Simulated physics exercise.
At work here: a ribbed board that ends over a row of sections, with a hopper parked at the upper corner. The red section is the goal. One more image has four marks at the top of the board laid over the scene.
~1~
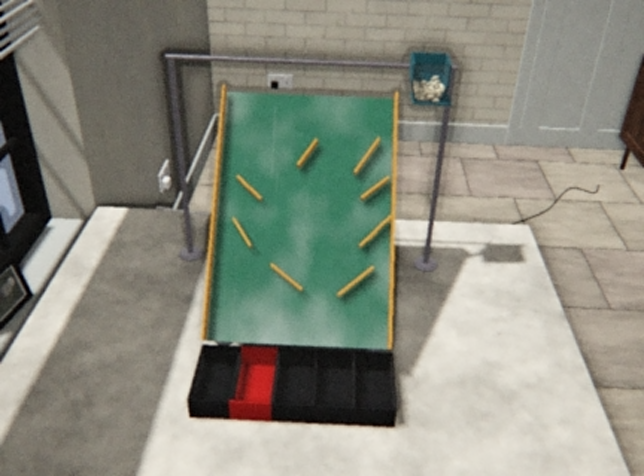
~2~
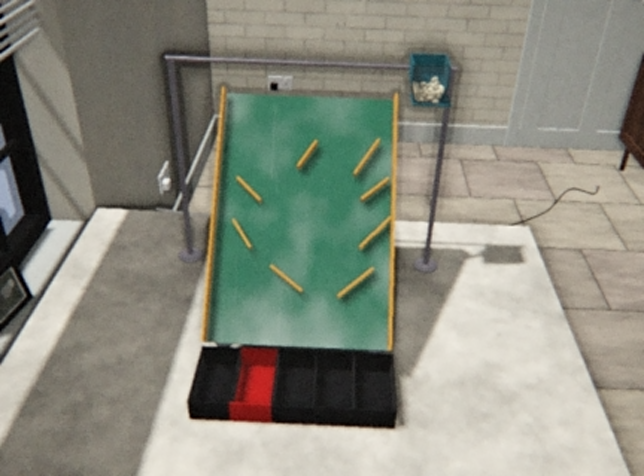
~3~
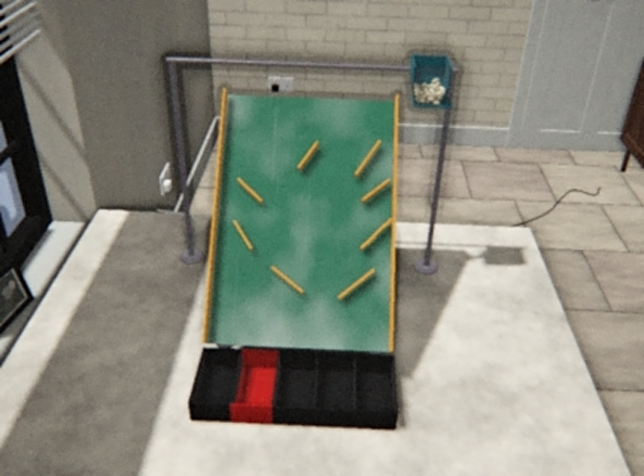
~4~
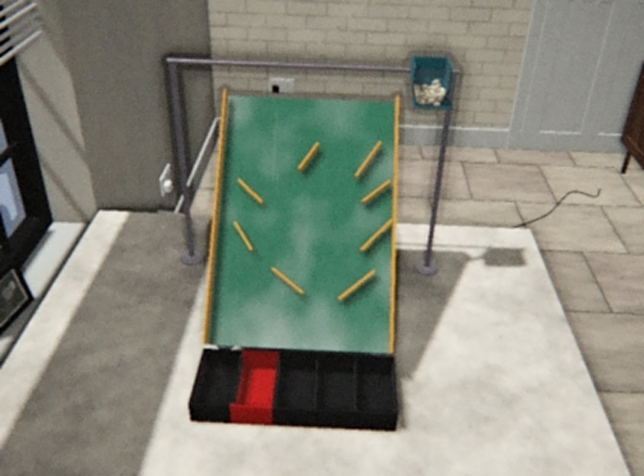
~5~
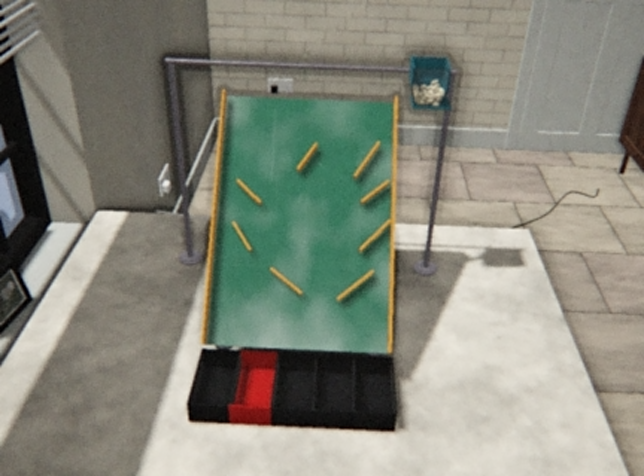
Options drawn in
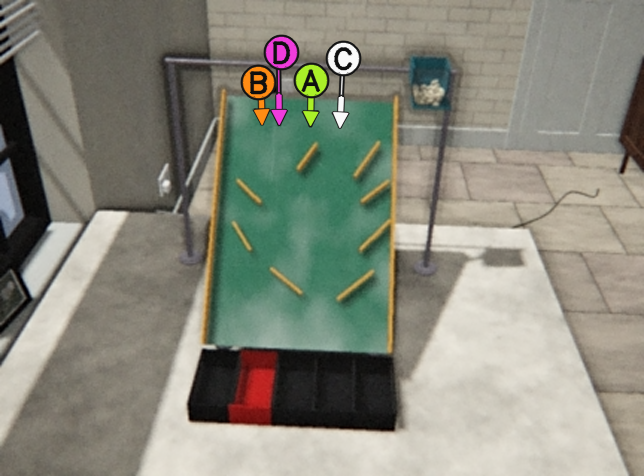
A green board with yellow ribs stands above black and red sections, and nothing moves.
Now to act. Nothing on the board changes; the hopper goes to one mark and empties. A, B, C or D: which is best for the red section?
The best mark is A.
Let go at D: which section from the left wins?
It is the fourth one.
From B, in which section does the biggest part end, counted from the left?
The fourth from the left.
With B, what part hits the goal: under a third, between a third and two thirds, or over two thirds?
It is under a third.
On the marked copy, mark A meets the board at (310, 120); mark B meets the board at (261, 118); mark C meets the board at (340, 122); mark D meets the board at (279, 119).
With A, roughly a third in the red section, roughly half in other sections, about a tenth outside the box.
With B, about a tenth in the red section, the larger part in other sections, about a tenth outside the box.
With C, about a tenth in the red section, almost all in other sections, just a few outside the box.
With D, about a tenth in the red section, the larger part in other sections.
